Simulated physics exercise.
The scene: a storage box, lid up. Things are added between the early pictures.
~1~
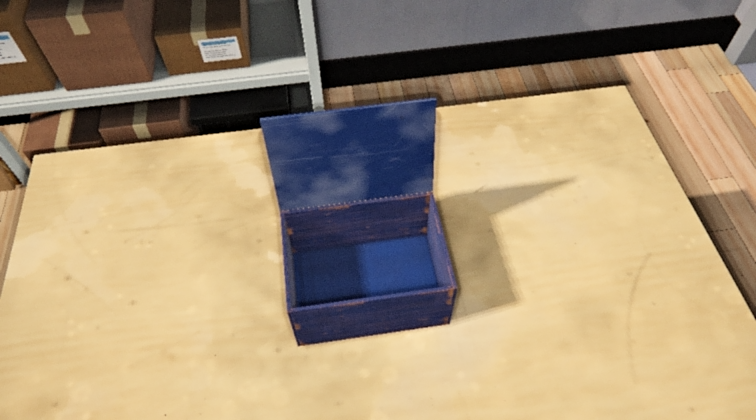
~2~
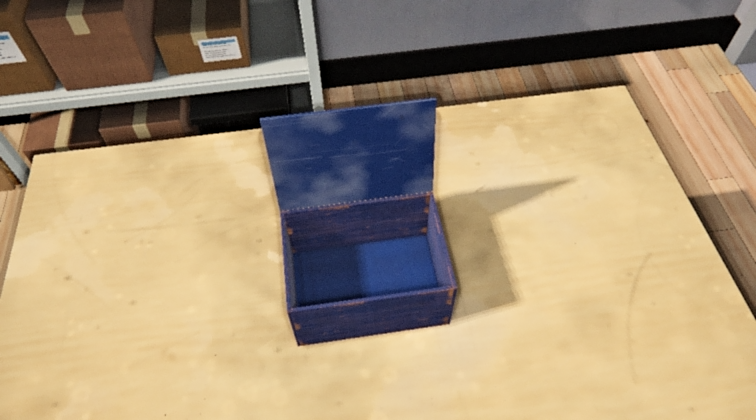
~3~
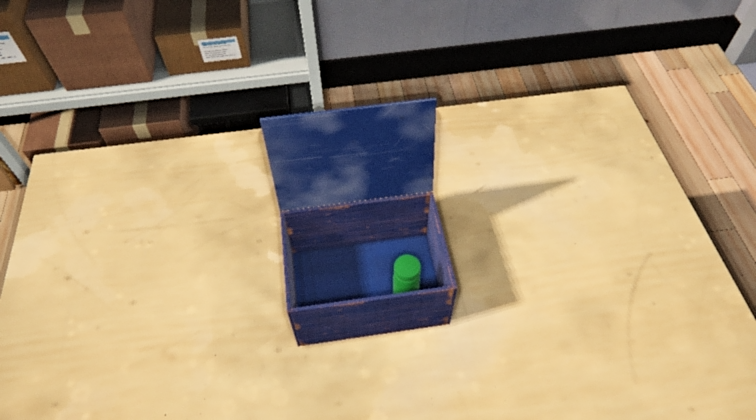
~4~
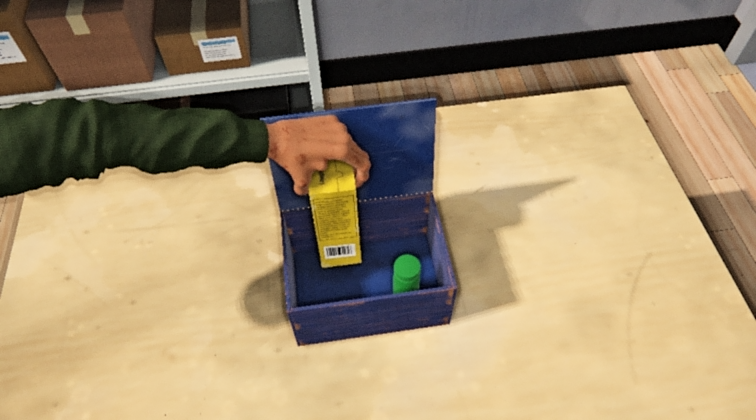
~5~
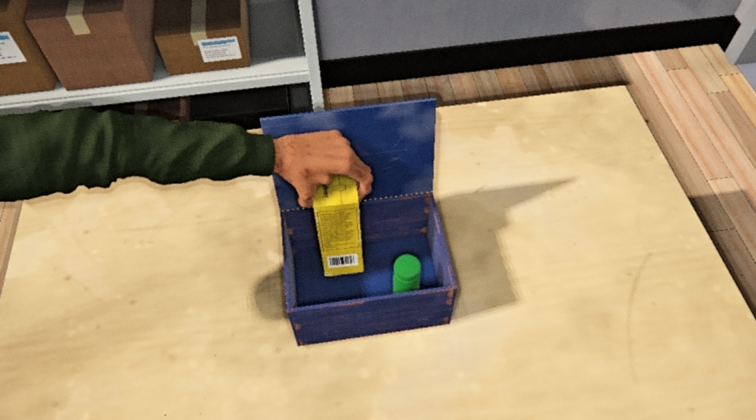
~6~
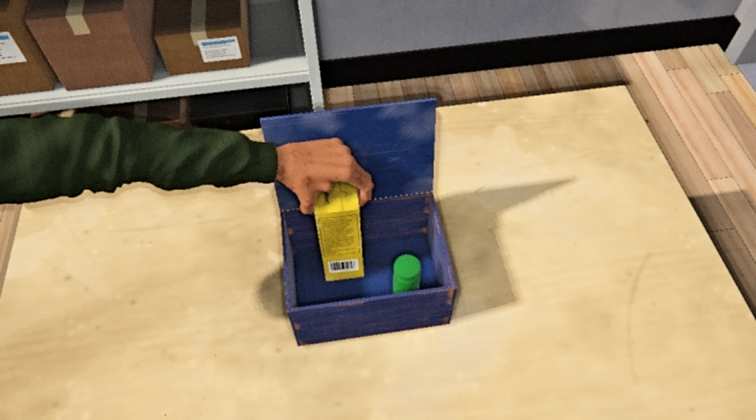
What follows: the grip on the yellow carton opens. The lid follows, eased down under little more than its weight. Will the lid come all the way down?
In the end the lid is held up.
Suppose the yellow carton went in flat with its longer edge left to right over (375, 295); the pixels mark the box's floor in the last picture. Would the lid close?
Then it closes.
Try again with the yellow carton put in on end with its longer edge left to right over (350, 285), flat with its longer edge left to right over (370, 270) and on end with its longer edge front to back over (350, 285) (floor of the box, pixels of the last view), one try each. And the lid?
First try: It is held up; second try: It sits on the rim; third try: It will not close.
Then, 1.40 s after the last picture, lid 79° above the rim.
Then, 2.10 s after the last picture, lid 48° above the rim; yellow carton tipped 20° from how it was near (341, 250).
Then, 2.90 s after the last picture, lid 25° above the rim; yellow carton tipped 40° from how it was near (344, 273).
At rest, lid 25° above the rim; tipped over in the box, yellow carton; green shaker in place. Seen from the same camera at the end, yellow carton near (344, 273).
